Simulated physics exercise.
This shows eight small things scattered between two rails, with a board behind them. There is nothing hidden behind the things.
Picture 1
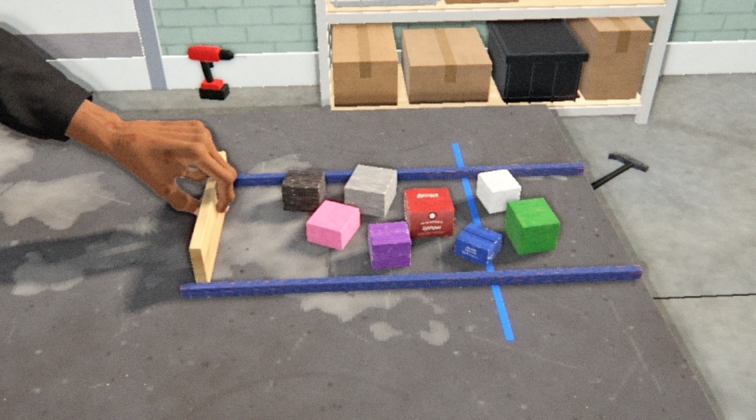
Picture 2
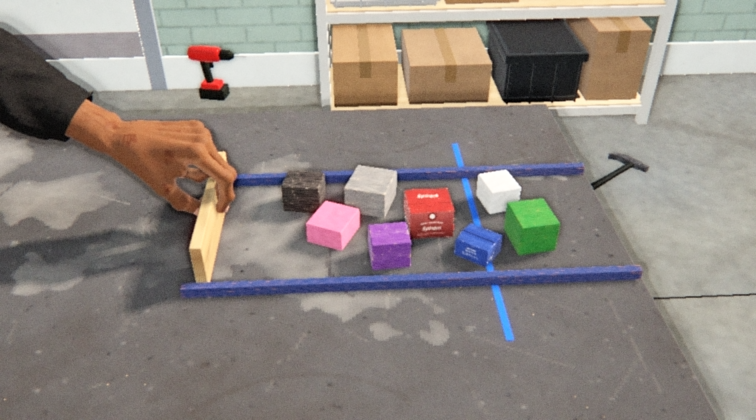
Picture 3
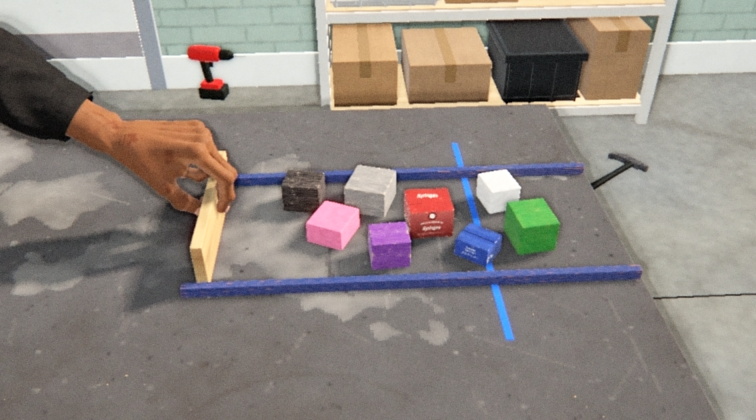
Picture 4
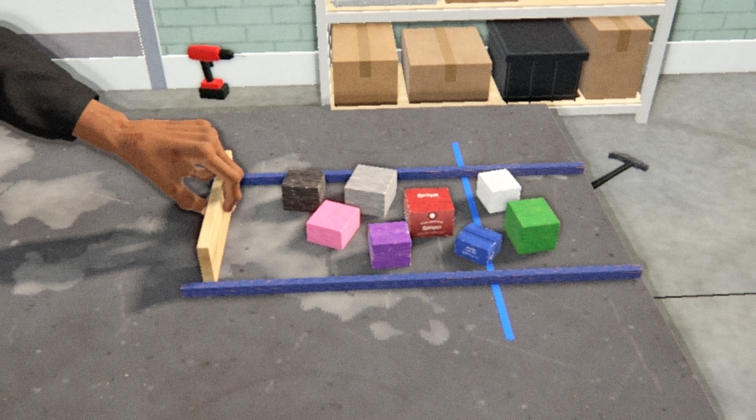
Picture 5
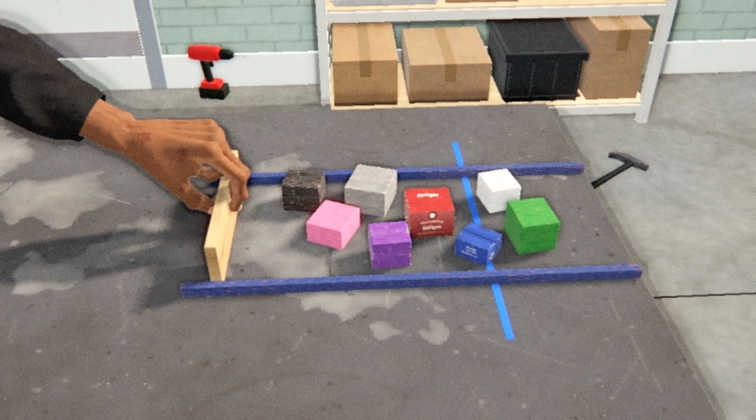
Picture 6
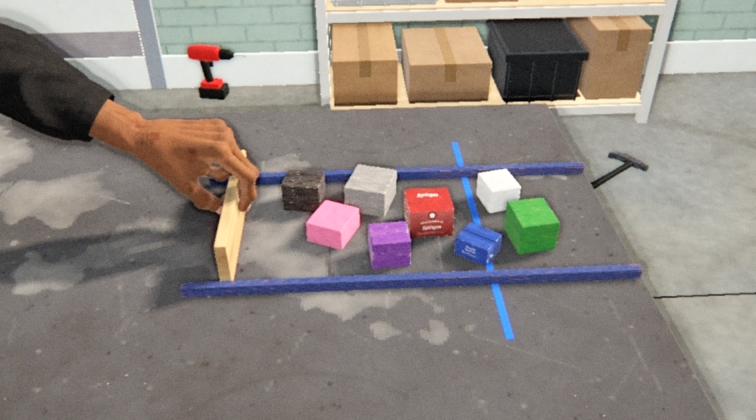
A hand holding a wooden board upright stays nearly still at first, then slides it slightly to the right between two blue rails, while the eight colored blocks and boxes scattered near a strip of blue tape remain motionless.
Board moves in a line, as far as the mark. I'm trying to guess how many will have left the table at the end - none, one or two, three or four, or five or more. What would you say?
I would say none.
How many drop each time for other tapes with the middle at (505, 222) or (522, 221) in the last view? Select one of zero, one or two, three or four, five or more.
First place: No fall at all; second place: One or two.
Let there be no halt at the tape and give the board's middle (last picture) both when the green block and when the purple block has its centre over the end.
The middle would be close to (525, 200) and then close to (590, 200).
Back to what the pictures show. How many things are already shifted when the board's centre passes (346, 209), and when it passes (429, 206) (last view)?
First 4, after that 8.
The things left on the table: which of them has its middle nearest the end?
That is the white block.
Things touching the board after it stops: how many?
3 touch it.
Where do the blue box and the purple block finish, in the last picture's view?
Roughly (543, 254) for the first and roughly (505, 241) for the second.
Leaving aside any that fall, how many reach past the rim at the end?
Answer: 0.
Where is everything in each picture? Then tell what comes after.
Green block (531, 226); white block (498, 191); blue box (478, 245); board (212, 214); tape (477, 224), in the first frame.
White block (498, 191); purple block (389, 246), in the second frame.
Blue box (478, 244); board (213, 214), in the third frame.
Green block (531, 225); black block (304, 191), in the fourth frame.
White block (498, 191); grey block (371, 190), in the fifth frame.
Green block (531, 225); white block (498, 191); blue box (478, 244); board (234, 213); tape (477, 223), in the sixth frame.
Soon after, none off yet; green block at rest near (531, 225); white block at rest near (498, 191); blue box at rest near (478, 244).
Then, none off yet; green block at rest near (532, 225); white block at rest near (501, 191); blue box moved a little near (492, 250).
At rest, the number that fall off is zero.
